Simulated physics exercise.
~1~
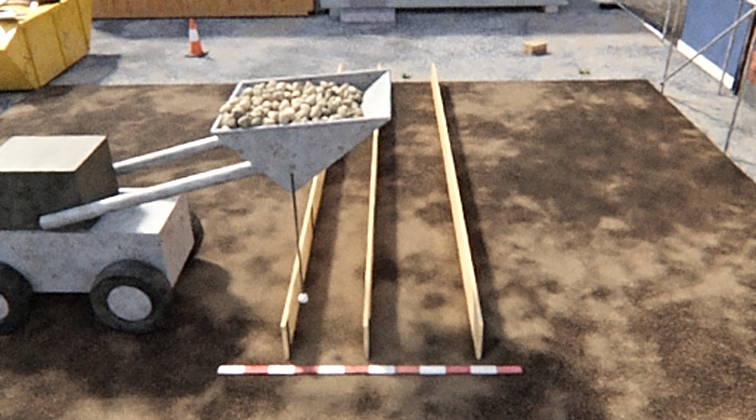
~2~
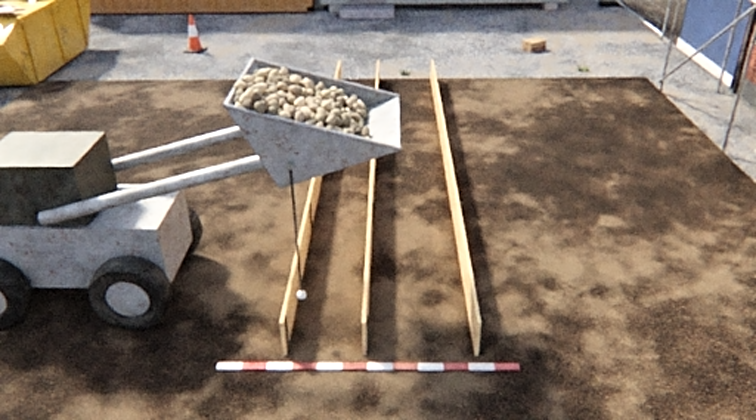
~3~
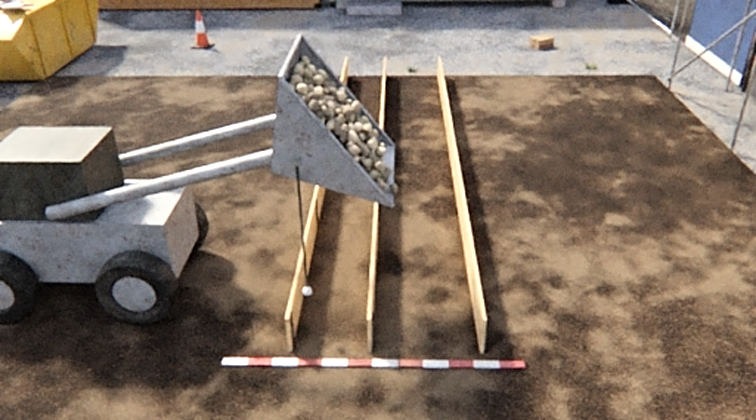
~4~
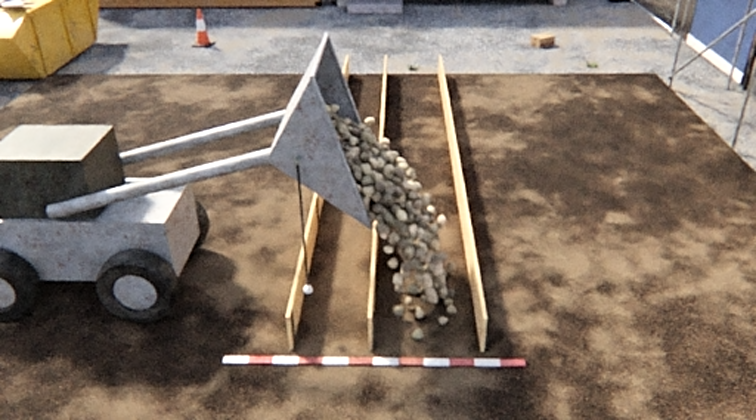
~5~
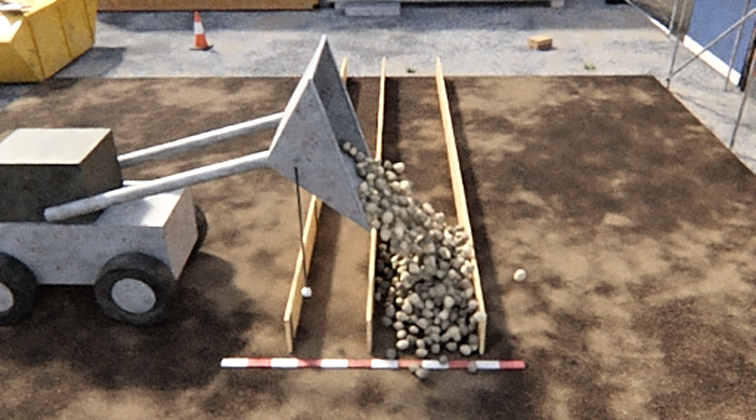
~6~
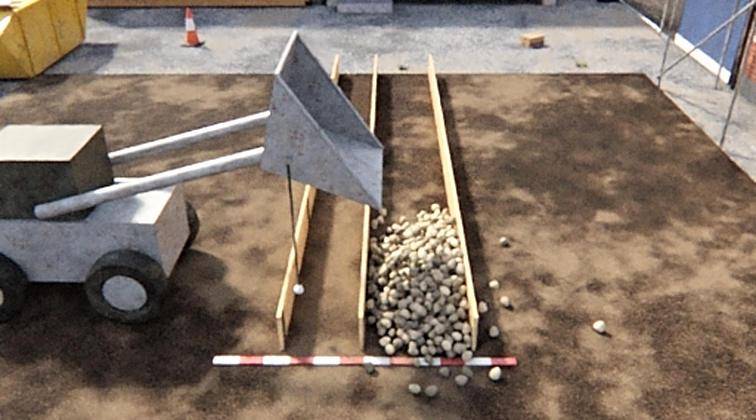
A loader's bucket tips round stones between two planks, then begins tilting back, empty.
